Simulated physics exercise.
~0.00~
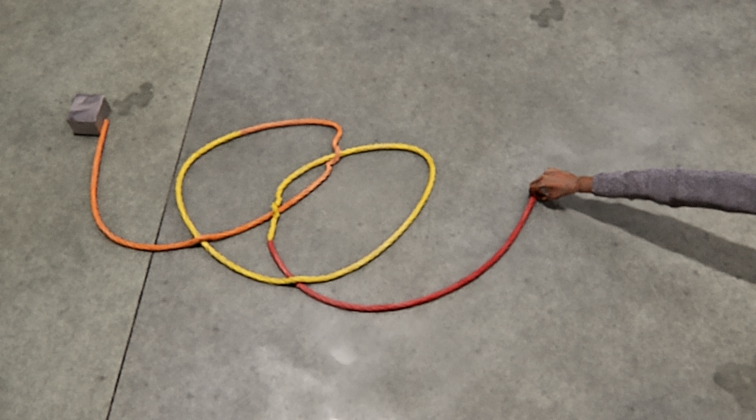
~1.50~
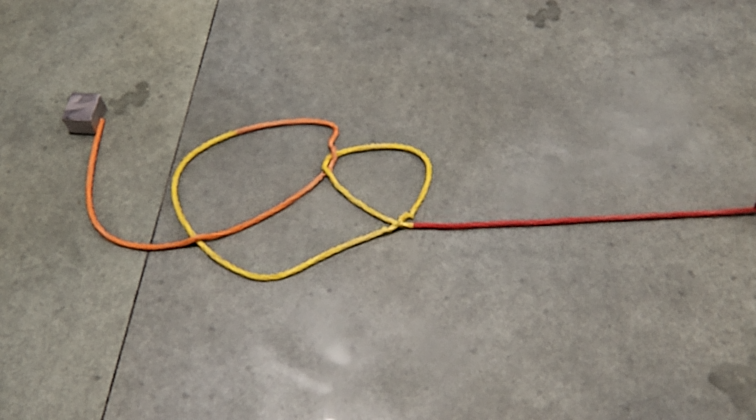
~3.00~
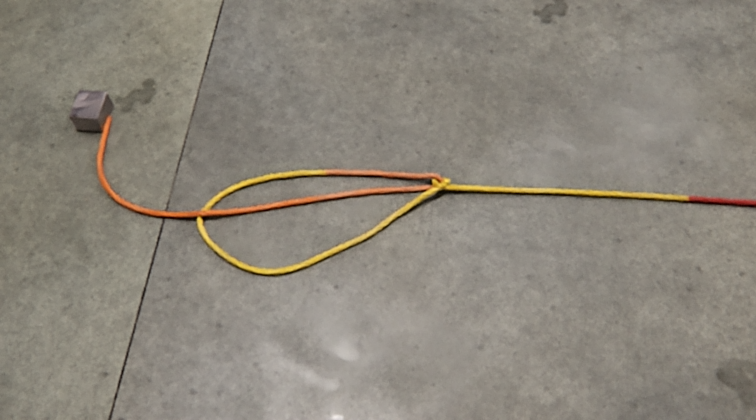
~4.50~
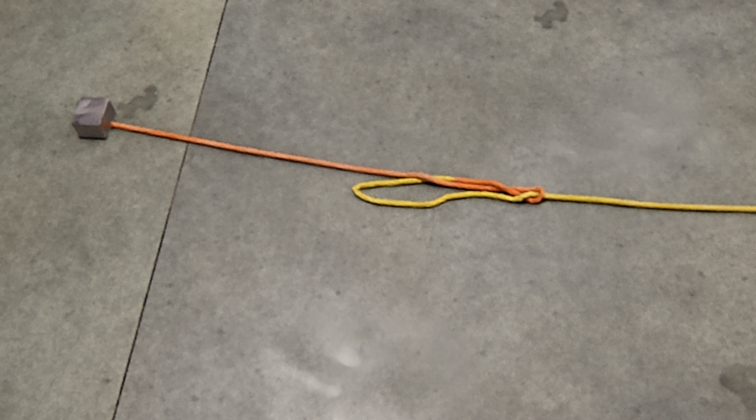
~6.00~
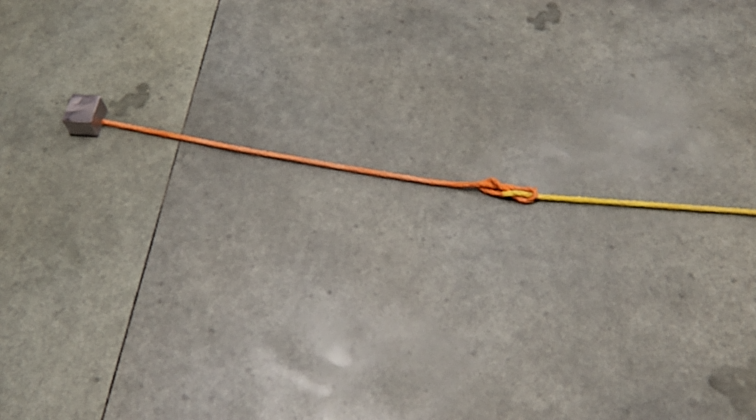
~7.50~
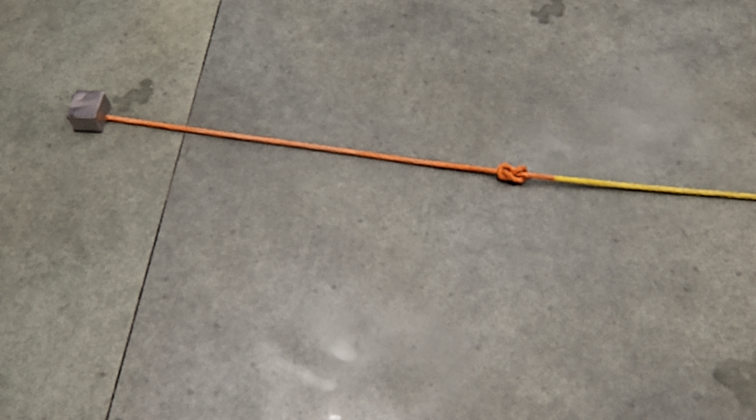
A rope shaded orange, yellow and red lies in overlapping loops on a grey concrete floor, its left end fixed to a small block while a hand holds the red end at right. The hand carries that end off to the right, and the red stretch straightens behind it. The right-hand loop shrinks and closes, leaving one long loop that narrows toward the left. As the pull continues, the orange stretch from the block straightens and the remaining loop draws into a small tangle. Finally, the rope stretches nearly straight across the floor with a compact orange knot in it.
